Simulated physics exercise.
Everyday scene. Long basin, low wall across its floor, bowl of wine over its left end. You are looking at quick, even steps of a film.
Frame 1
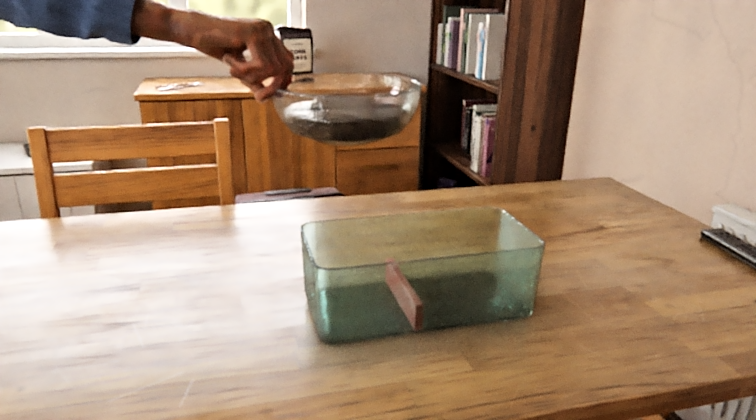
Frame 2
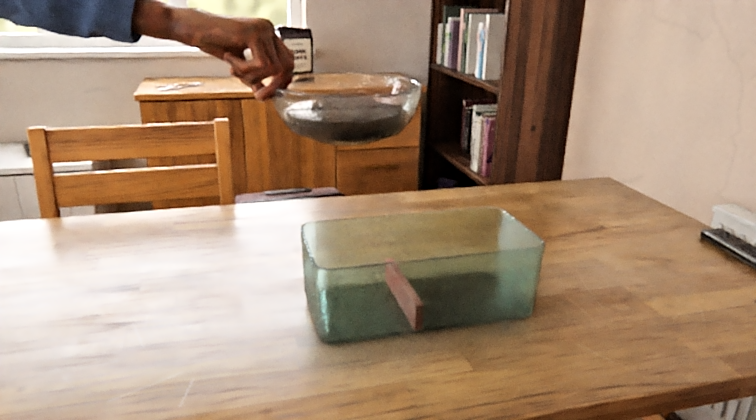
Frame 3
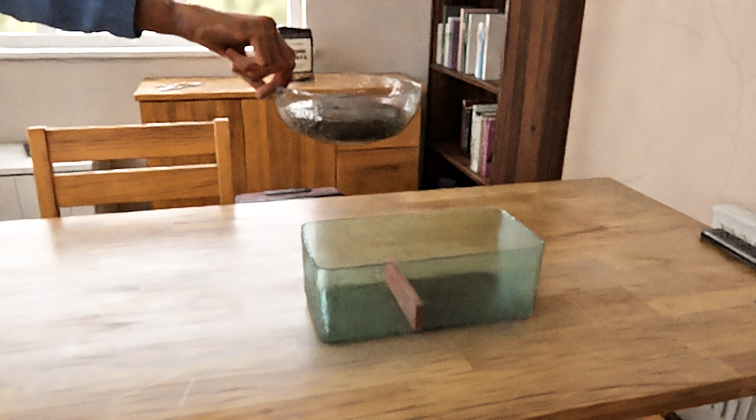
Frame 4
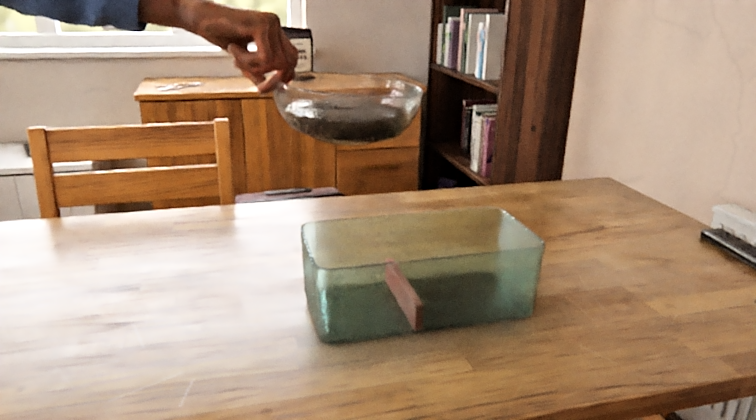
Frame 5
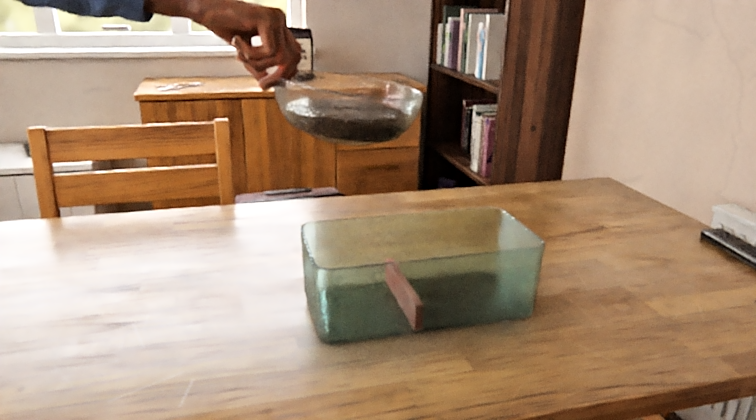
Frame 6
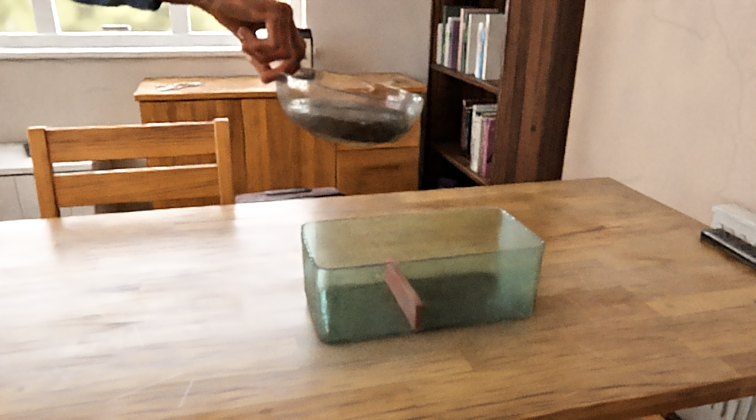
A dark-skinned hand in a dark blue sleeve holds a clear glass bowl of dark liquid by its left rim, keeping it nearly level, then slowly tilts it down to the right. Below, a long greenish glass basin with a reddish-brown divider sits on a wooden table. The steady, slightly elevated view shows a room with a chair, cabinet, window and bookshelf behind.
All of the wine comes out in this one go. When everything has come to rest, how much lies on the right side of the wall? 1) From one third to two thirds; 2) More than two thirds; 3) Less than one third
(2) More than two thirds.
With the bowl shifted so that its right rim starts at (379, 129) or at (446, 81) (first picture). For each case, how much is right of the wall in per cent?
In order, some 40 and 90 percent.
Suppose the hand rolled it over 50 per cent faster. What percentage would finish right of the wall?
Close to 75 out of every hundred.
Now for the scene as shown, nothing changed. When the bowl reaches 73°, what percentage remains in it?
Roughly 35 percent remains at that point.
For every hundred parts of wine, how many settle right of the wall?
About 75 per cent.
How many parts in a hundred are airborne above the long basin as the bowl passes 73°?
60 per cent.
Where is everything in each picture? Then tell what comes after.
In the first picture, tilt 0°; pouring edge (417, 83); surface from (280, 112) to (407, 108); the long basin's rim runs from (307, 246) to (522, 226); the wall's top is at (403, 281).
In the second picture, tilt 1°; pouring edge (417, 84); surface from (281, 112) to (407, 108).
In the third picture, tilt 2°; pouring edge (417, 86); surface from (281, 110) to (406, 109).
In the fourth picture, tilt 5°; pouring edge (418, 89); surface from (282, 109) to (407, 110).
In the fifth picture, tilt 8°; pouring edge (419, 93); surface from (283, 108) to (407, 112).
In the sixth picture, tilt 12°; pouring edge (419, 99); surface from (285, 107) to (409, 113).
A moment on, the bowl is tipped part way and 33 per cent is still to pour, 0 is left of the wall and 7 right of it.
Next, the bowl is tipped right over and 1 per cent is still to pour, 13 is left of the wall and 75 right of it.
Then the bowl is tipped right over and 0 per cent is still to pour, 22 is left of the wall and 76 right of it.
Later the bowl is tipped right over and 0 per cent is still to pour, 22 is left of the wall and 76 right of it.
At rest 22 per cent lies left of the wall, 76 right of it and 2 outside.
